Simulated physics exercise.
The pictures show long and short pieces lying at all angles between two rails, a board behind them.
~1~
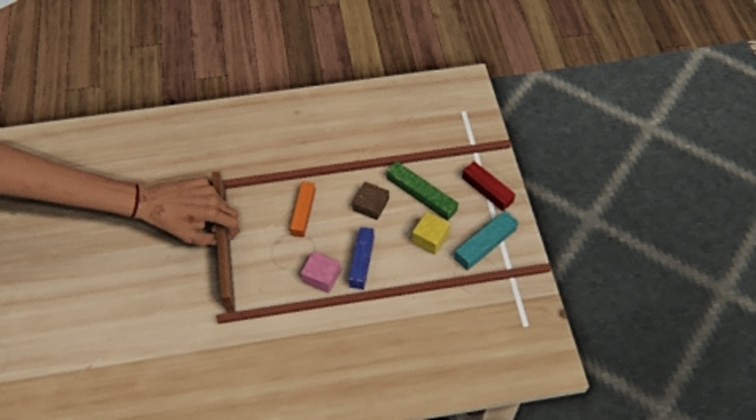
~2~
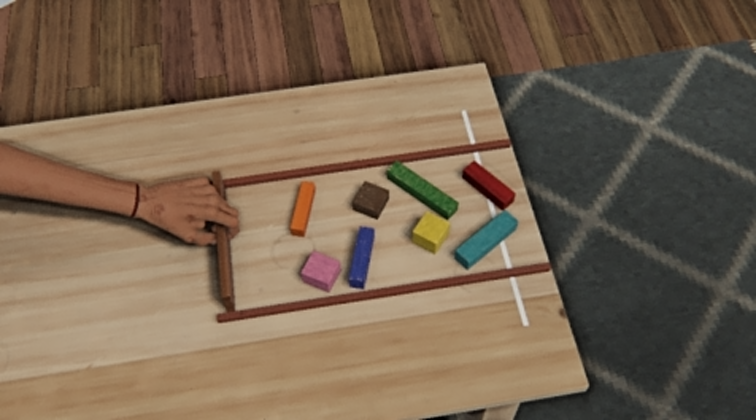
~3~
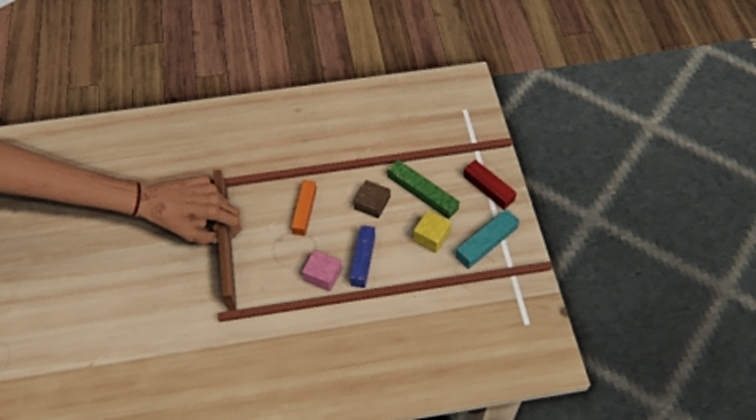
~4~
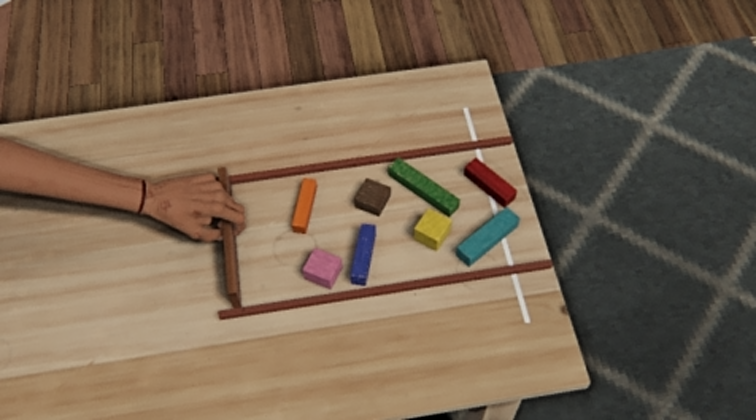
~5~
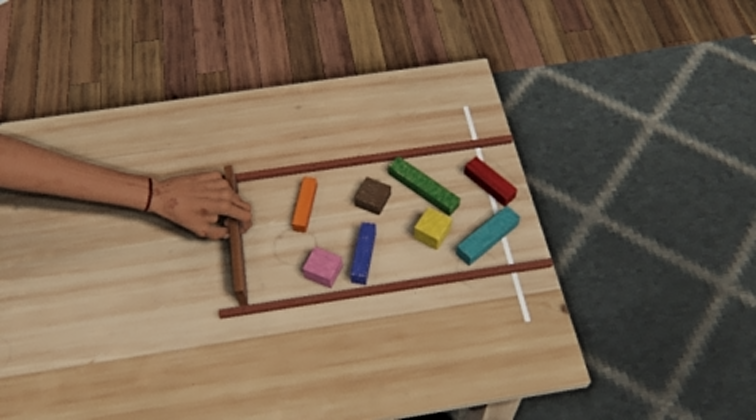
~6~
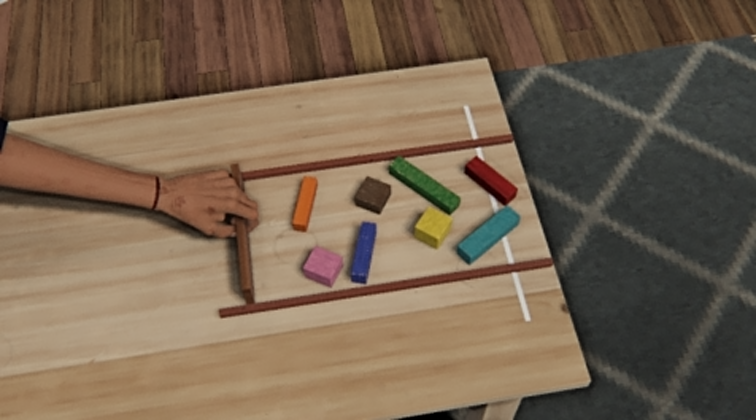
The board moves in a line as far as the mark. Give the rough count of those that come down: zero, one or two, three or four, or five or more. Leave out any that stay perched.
Here the number that fall off is three or four.
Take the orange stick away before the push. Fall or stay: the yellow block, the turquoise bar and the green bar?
The yellow block falls; the turquoise bar is lost; the green bar remains up.
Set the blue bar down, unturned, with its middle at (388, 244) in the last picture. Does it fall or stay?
Then it stays on.
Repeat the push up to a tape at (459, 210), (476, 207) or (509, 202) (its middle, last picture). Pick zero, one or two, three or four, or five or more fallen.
In that order: Zero; 1 or 2; at least five.
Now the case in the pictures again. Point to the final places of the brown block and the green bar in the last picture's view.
About (521, 194), and the other about (525, 168).
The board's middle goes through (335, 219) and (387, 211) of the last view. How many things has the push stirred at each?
First 3, then 6.
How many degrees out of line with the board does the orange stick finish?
About 0°.
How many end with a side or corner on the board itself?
In contact: 2.
Early on, none off yet; red stick at rest near (491, 181); turquoise bar at rest near (489, 235); green bar at rest near (424, 185).
A while later, none off yet; red stick at rest near (491, 181); turquoise bar at rest near (489, 235); green bar travelled a little near (439, 181).
Further along, none off yet; red stick travelled a little near (510, 168); turquoise bar travelled about its own width near (542, 229); green bar travelled about its own width near (491, 172).
Finally, the number that fall off is three or four; lost, yellow block, turquoise bar and red stick.
